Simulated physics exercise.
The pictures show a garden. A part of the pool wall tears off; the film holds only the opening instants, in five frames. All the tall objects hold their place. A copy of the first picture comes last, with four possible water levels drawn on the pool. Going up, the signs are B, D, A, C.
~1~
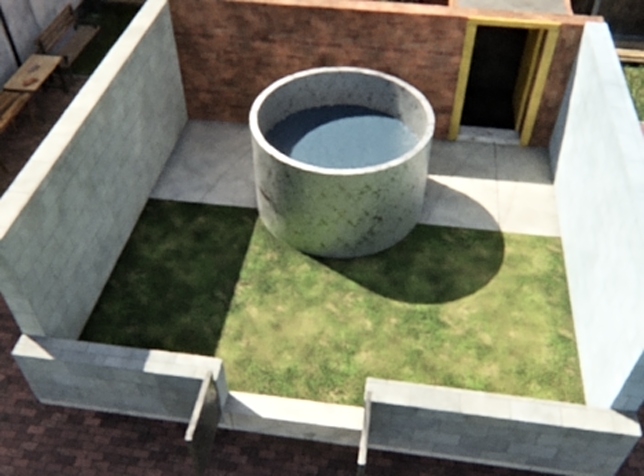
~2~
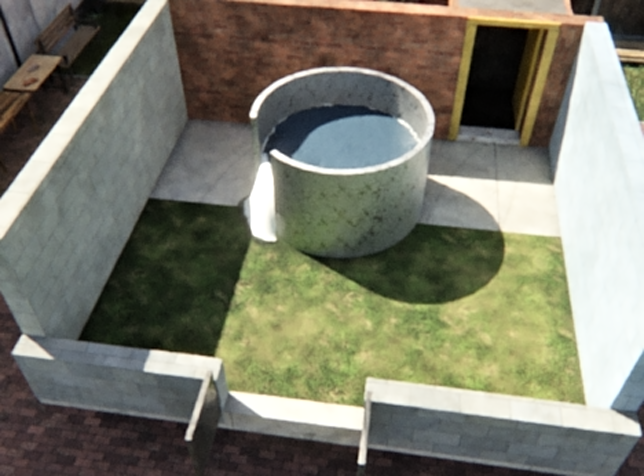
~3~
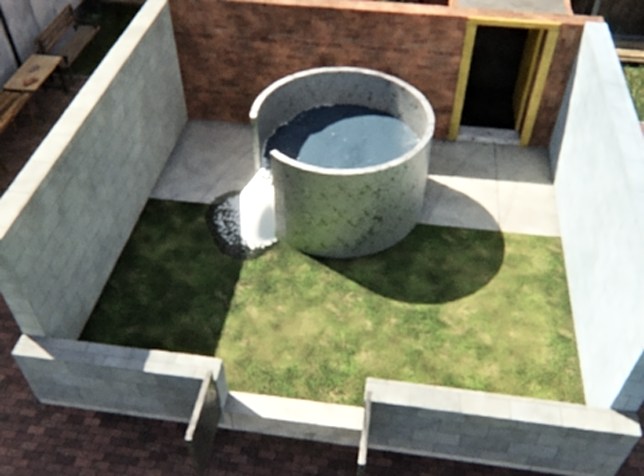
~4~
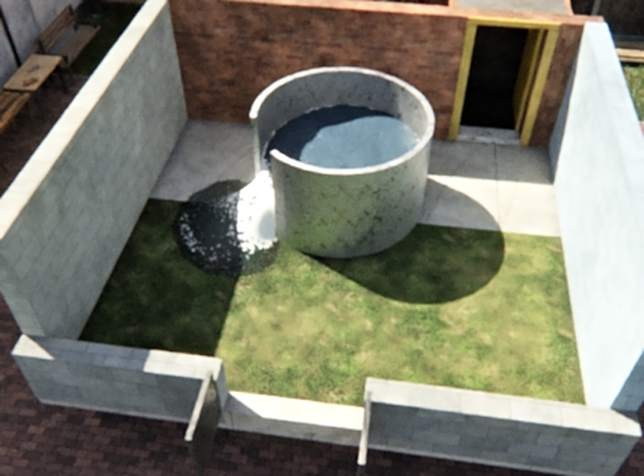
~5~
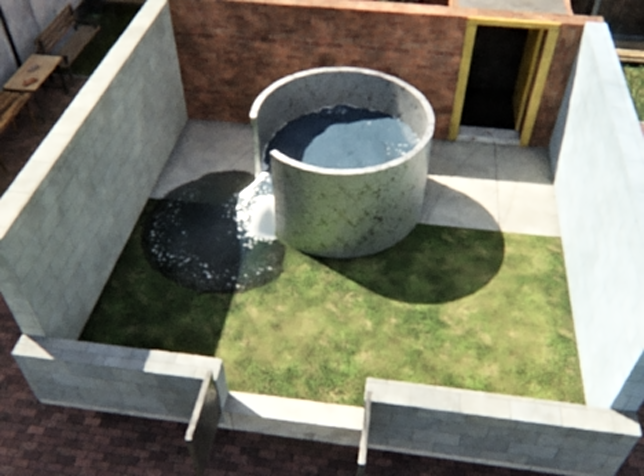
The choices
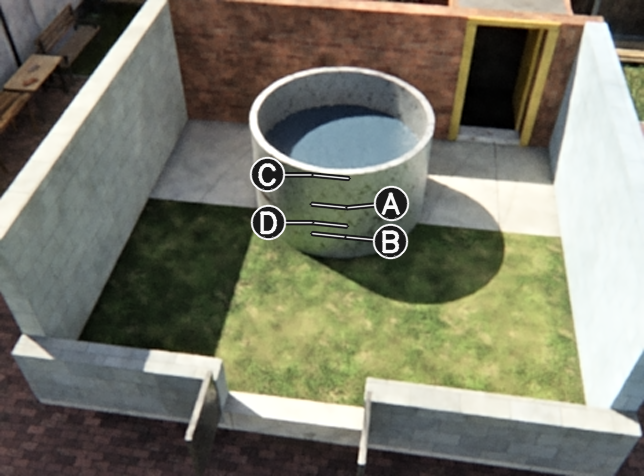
We see a round concrete pool of water in a walled garden with a yellow doorway; a gap appears in the pool's left side, and water pours out, spreading in a widening dark patch over the paving and grass.
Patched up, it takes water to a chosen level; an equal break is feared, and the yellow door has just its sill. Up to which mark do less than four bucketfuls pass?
I would pick mark A.
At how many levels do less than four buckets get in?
Three of the four.
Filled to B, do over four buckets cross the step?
No, not at all.
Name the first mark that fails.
C it is.
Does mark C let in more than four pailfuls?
Yes.
On the marked copy, A at (329, 205); B at (329, 235); C at (329, 176); D at (329, 224); from the bottom up B, D, A, C.
For mark A, a splash gets over, under a bucket.
For mark B, nothing gets over.
For mark C, about 8 bucketfuls get in.
For mark D, nothing gets over.
